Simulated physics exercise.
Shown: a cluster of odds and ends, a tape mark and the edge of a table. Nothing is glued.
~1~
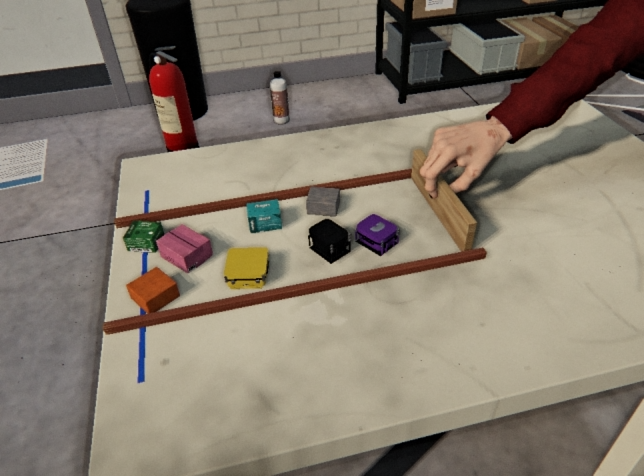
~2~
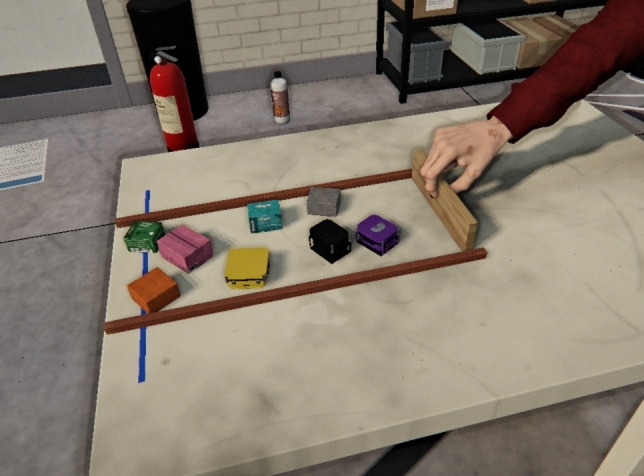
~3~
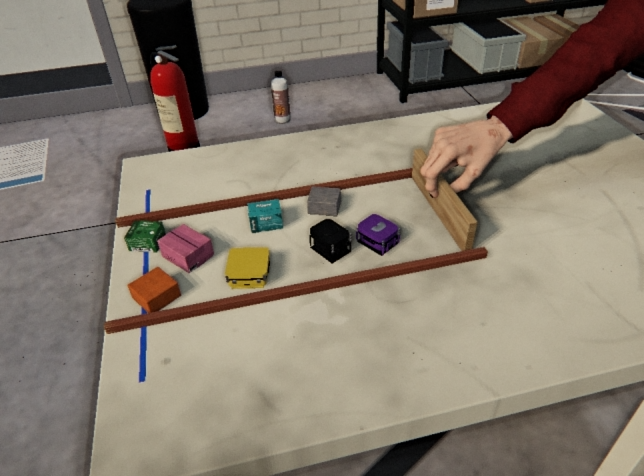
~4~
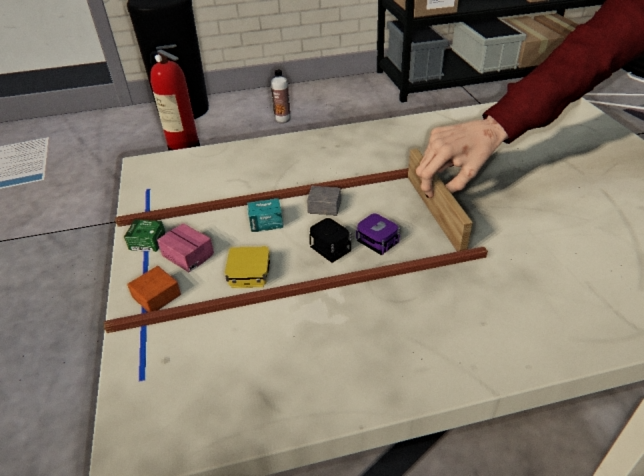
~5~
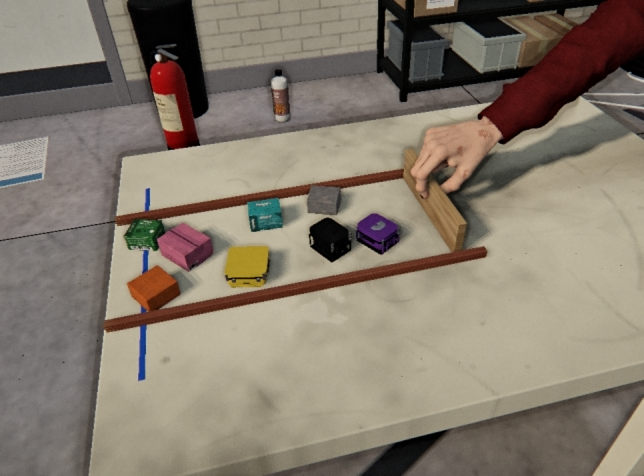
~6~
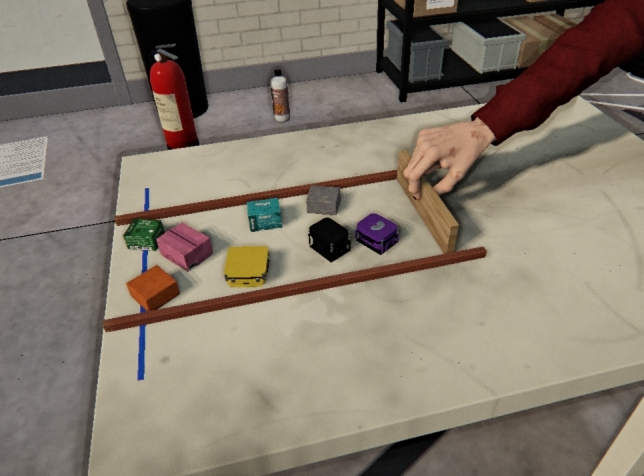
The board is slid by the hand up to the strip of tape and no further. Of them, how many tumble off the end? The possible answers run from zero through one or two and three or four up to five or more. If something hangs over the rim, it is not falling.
Spilled: More than four.
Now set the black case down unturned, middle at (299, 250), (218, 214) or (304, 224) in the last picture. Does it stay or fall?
Gone; Gone; Safe.
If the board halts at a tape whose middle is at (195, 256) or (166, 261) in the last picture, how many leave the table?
The first try gives 2, the second gives 4.
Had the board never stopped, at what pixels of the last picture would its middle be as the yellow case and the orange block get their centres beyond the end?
Approx. (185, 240) for the first, approx. (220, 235) for the second.
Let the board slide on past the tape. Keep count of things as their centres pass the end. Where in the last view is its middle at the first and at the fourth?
At (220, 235) for the first, at (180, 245) for the fourth.
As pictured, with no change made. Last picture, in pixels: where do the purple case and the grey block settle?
Answer: First (127, 274), after that (128, 237).
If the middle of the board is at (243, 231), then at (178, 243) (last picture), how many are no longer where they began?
I make it 7 at the first spot and 8 at the other.
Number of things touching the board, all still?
2.
Soon after, none off yet; green box at rest near (144, 235); orange block at rest near (154, 289); pink box at rest near (185, 246).
Then, one off so far; green box moved about its own width near (108, 237); orange block on its side near (94, 359); pink box moved about its own width near (127, 254).
By the end, the number that fall off is five or more; fallen, black case, turquoise box, yellow case, pink box, orange block and green box.
